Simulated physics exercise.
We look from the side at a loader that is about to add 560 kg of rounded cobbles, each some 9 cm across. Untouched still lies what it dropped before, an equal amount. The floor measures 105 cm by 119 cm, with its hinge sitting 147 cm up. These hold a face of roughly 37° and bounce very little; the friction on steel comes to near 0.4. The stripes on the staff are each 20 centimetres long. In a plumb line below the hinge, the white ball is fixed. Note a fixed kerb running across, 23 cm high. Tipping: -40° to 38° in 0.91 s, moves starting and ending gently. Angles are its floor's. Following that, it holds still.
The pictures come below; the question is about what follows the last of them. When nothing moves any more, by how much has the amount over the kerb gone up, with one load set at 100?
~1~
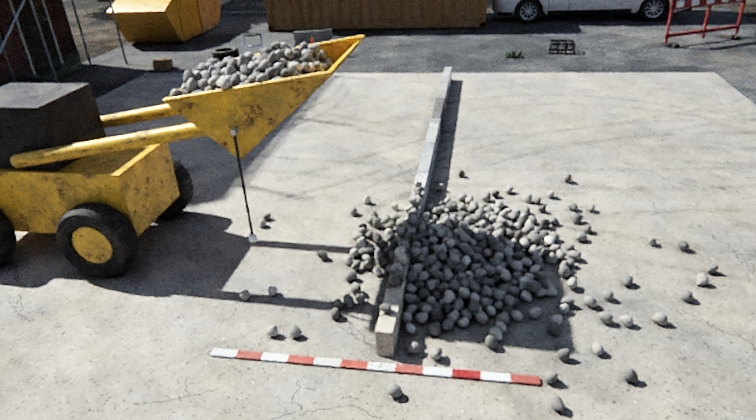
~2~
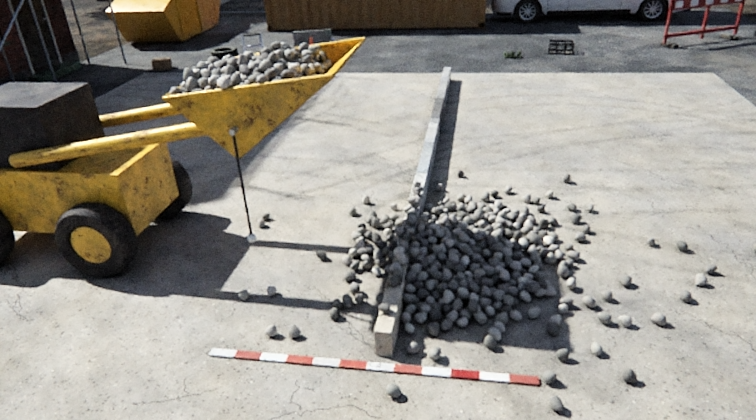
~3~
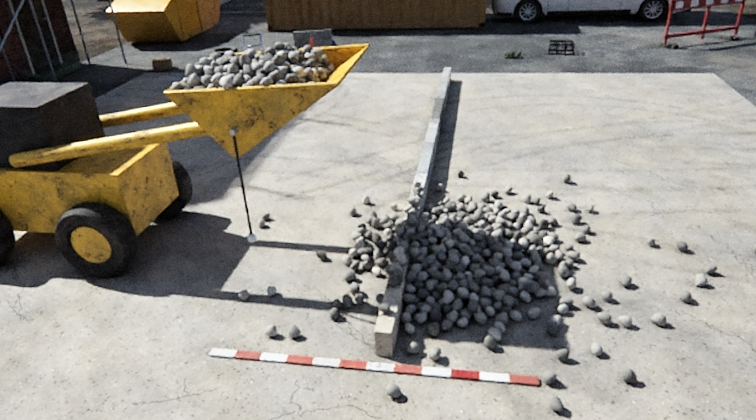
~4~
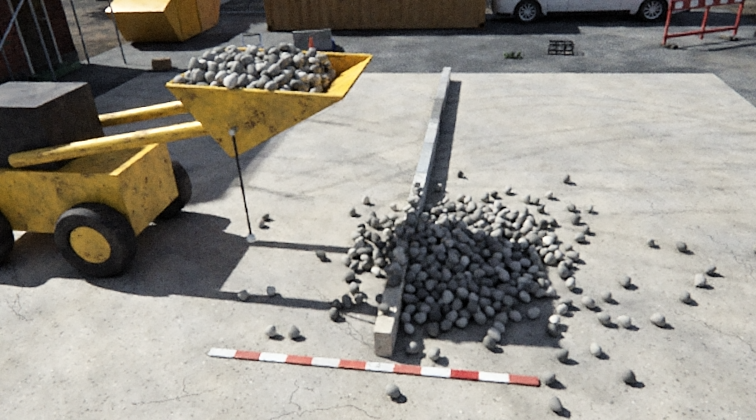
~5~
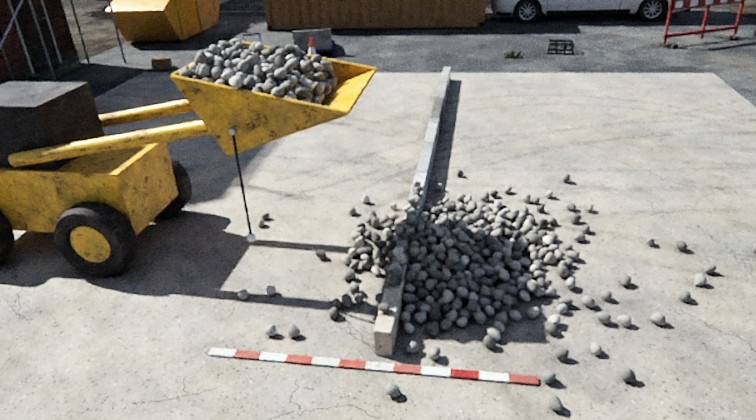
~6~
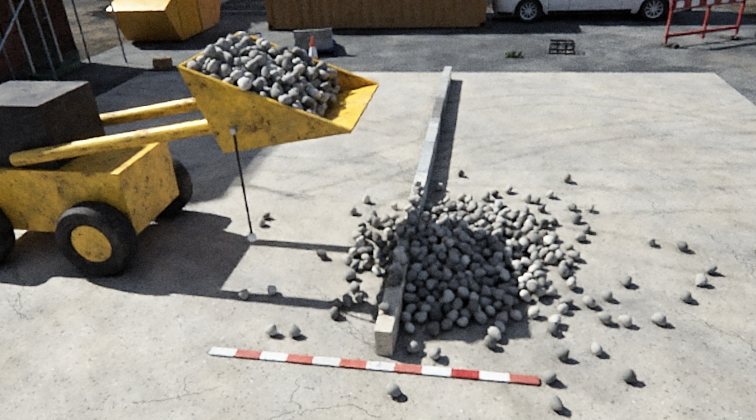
It has gone up by about 26 per cent of a load.
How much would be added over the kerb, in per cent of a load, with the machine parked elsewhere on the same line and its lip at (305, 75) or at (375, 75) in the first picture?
First place: Roughly 5 %; second place: Roughly 70 %.
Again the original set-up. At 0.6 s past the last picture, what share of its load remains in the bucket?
It holds some 75 per cent.
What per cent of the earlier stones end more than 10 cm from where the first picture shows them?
Roughly 5 % of them.
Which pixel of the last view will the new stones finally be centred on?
Their middle rests near (384, 242).
Then, 0.3 s after the last picture the floor is at 26°; in per cent of one load, 100 in the bucket, 14 on this side of the kerb, 87 over the kerb; the foremost stones are at (685, 271).
Then, 0.6 s after the last picture the floor is at 38°; in per cent of one load, 75 in the bucket, 38 on this side of the kerb, 87 over the kerb; the foremost stones are at (685, 271).
Then, 1.0 s after the last picture the floor is at 38°; in per cent of one load, 23 in the bucket, 83 on this side of the kerb, 95 over the kerb; the foremost stones are at (685, 271).
Then, 3.7 s after the last picture the floor is at 38°; in per cent of one load, 0 in the bucket, 88 on this side of the kerb, 112 over the kerb; the foremost stones are at (692, 270). Net gain over the kerb, 26.
